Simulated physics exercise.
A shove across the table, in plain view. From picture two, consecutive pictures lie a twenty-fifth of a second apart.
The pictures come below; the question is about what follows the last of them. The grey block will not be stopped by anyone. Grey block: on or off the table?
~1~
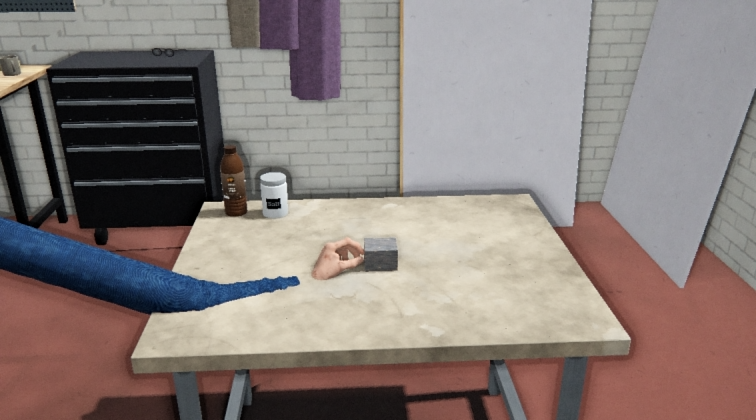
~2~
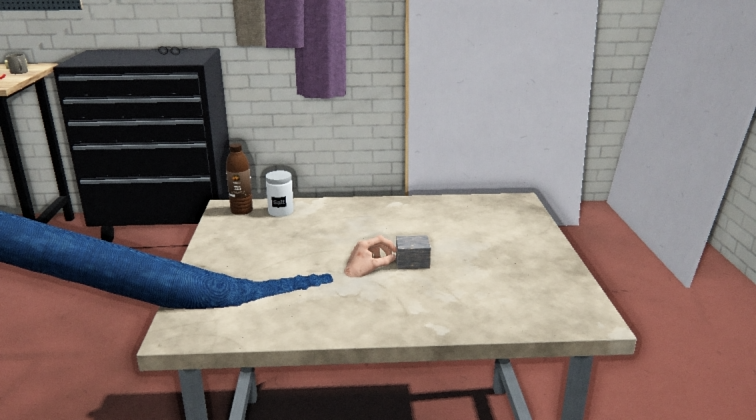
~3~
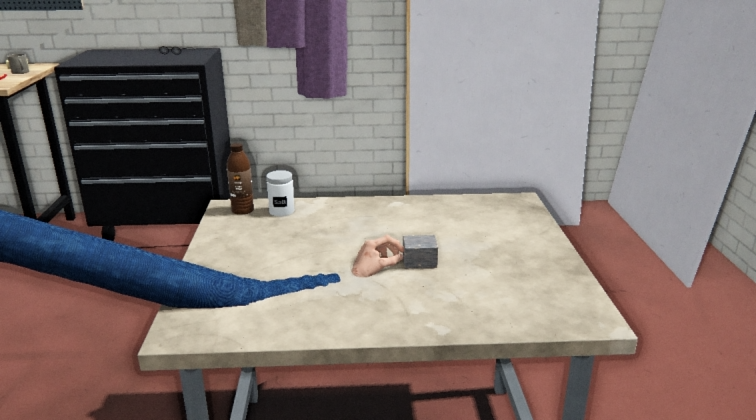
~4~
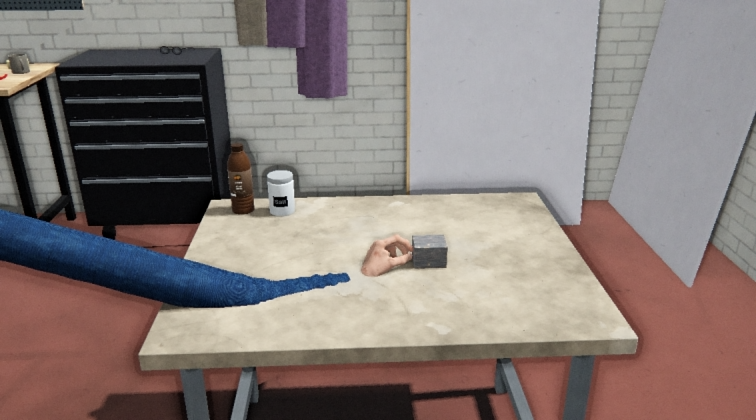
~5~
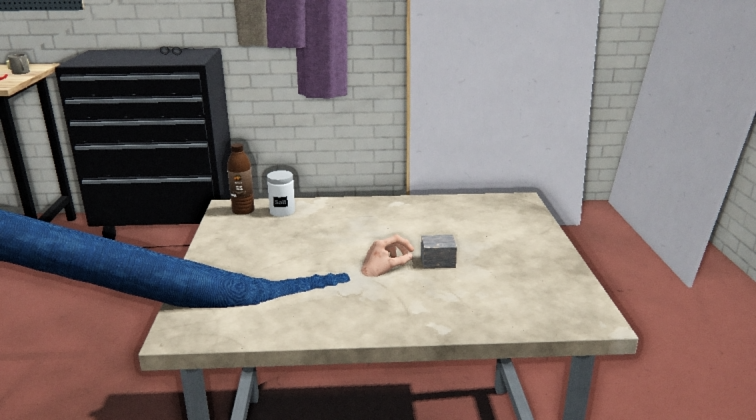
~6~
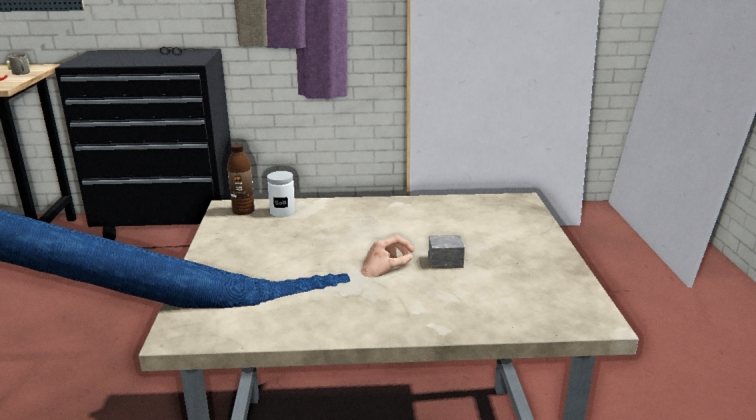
Okay, so it fails to leave the table.
Then, 0.10 s later than the last frame, grey block moved about its own width near (458, 251).
Then, 0.70 s later than the last frame, grey block resting near (460, 250).
When it is over, moved from the start, grey block. End places, in pixels of the last picture, grey block near (460, 251).
